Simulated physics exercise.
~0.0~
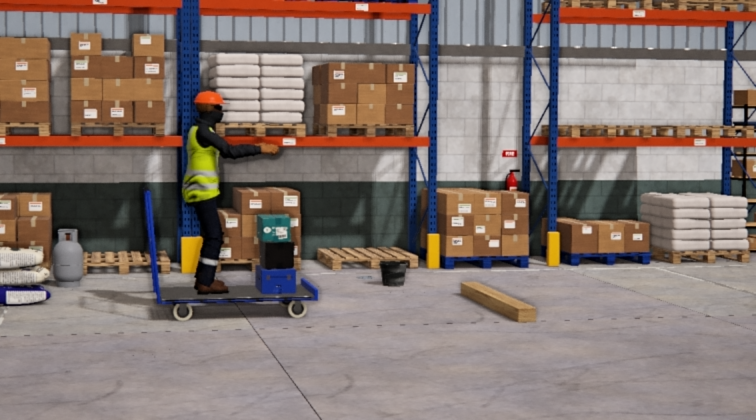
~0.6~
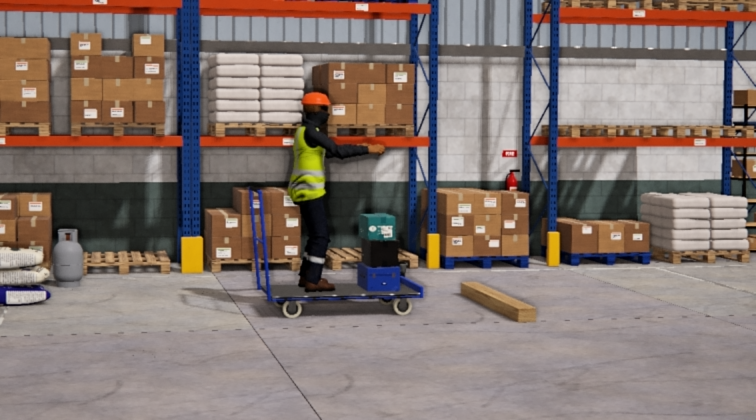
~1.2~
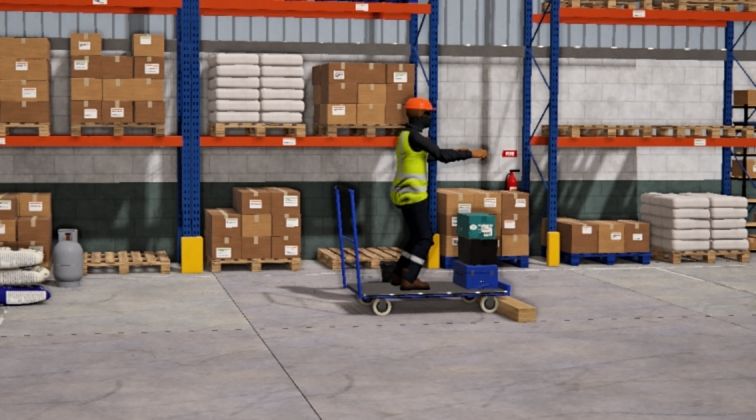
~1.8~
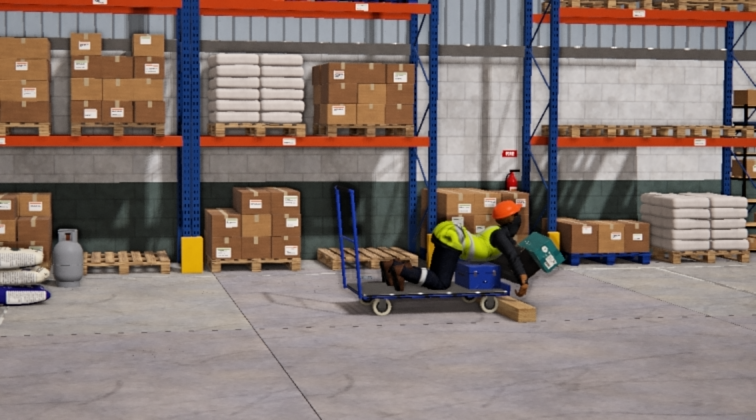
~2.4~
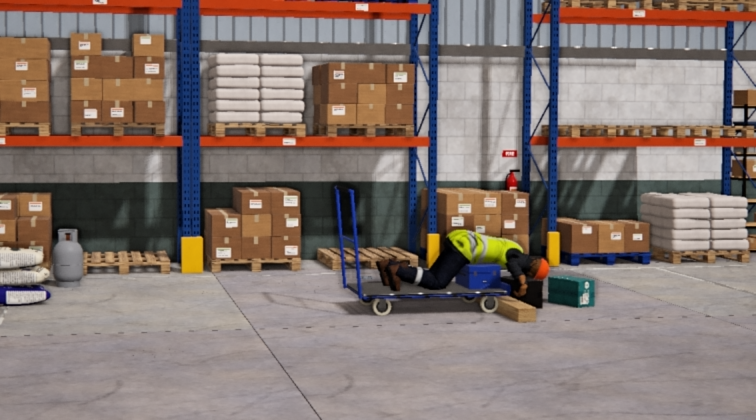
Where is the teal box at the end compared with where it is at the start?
At the start the teal box sits on top of the stack on the trolley, at the left of the view. By the end it lies on the floor farther right, just beyond the low beam.
